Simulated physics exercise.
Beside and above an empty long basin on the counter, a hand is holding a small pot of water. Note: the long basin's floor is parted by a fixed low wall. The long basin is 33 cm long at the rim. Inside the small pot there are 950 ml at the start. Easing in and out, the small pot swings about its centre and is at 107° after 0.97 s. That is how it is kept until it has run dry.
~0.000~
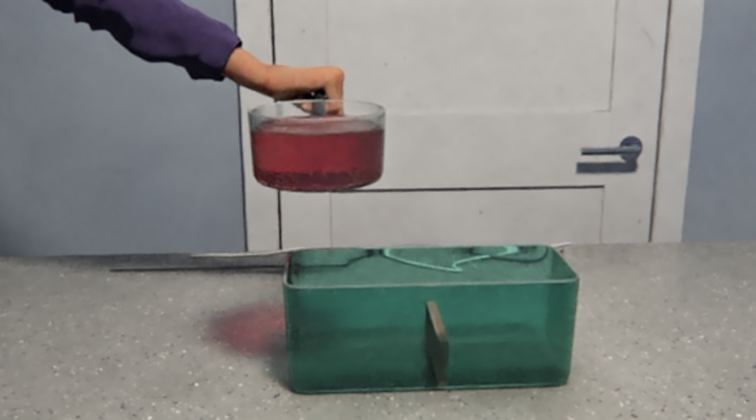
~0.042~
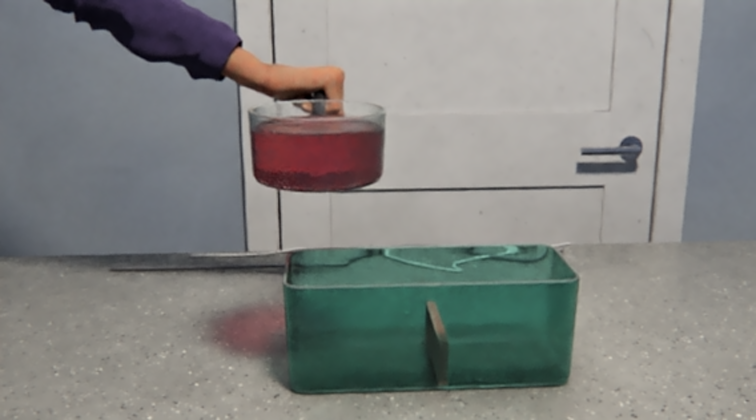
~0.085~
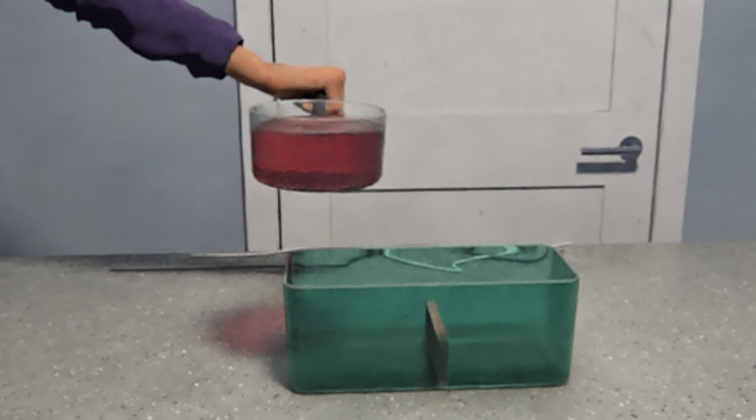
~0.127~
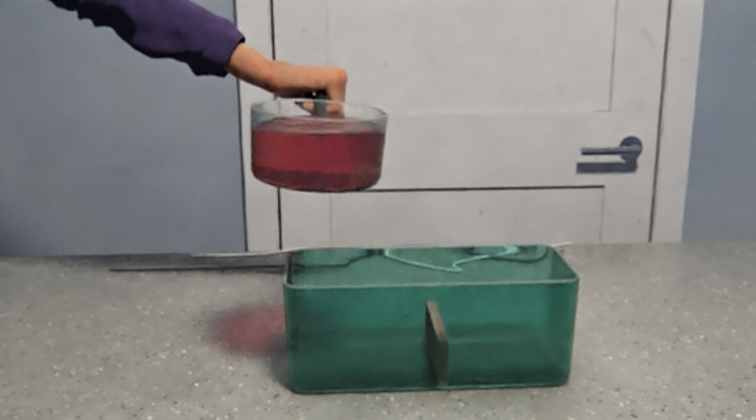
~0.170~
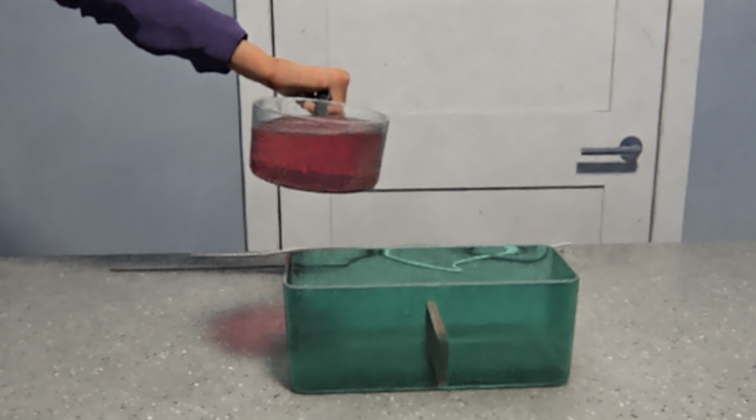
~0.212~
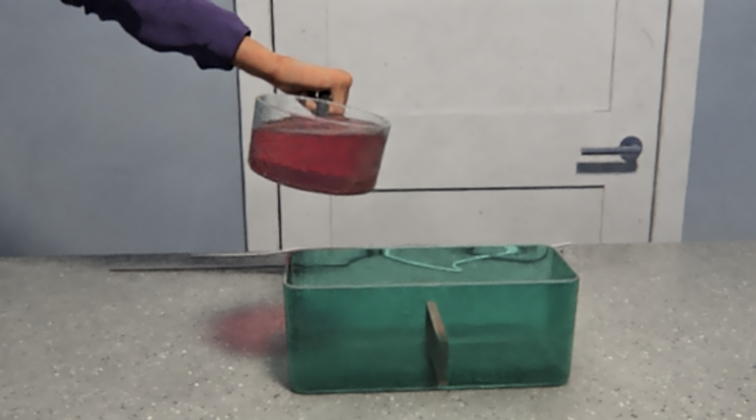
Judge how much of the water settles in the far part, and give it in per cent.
Some 54 per cent settles in the far part.
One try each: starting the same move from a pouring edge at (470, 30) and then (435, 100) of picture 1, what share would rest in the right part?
The first try gives around 75 percent, the second around 90 percent.
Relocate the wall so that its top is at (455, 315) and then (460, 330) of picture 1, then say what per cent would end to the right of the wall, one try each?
The first try gives 30 percent and the second 30 percent.
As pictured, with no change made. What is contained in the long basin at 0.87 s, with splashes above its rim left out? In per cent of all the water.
I'd put it at roughly 82 per cent.
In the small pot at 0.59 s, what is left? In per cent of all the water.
Around 56 in a hundred.
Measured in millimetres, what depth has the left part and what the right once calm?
Once settled, the left stands around 20 mm and the right around 28 mm.
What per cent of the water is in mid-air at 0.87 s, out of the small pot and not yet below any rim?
10 per cent, roughly.
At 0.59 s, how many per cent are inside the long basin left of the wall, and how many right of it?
Left roughly 3, right roughly 7.
By 0.59 s the tilt is 71° and 56 per cent is still to pour, 3 is left of the wall and 7 right of it.
By 0.87 s the tilt is 104° and 10 per cent is still to pour, 28 is left of the wall and 53 right of it.
By 1.16 s the tilt is 107° and 0 per cent is still to pour, 44 is left of the wall and 54 right of it.
By 1.47 s the tilt is 107° and 0 per cent is still to pour, 45 is left of the wall and 54 right of it.
At rest 45 per cent lies left of the wall, 54 right of it and 1 outside.
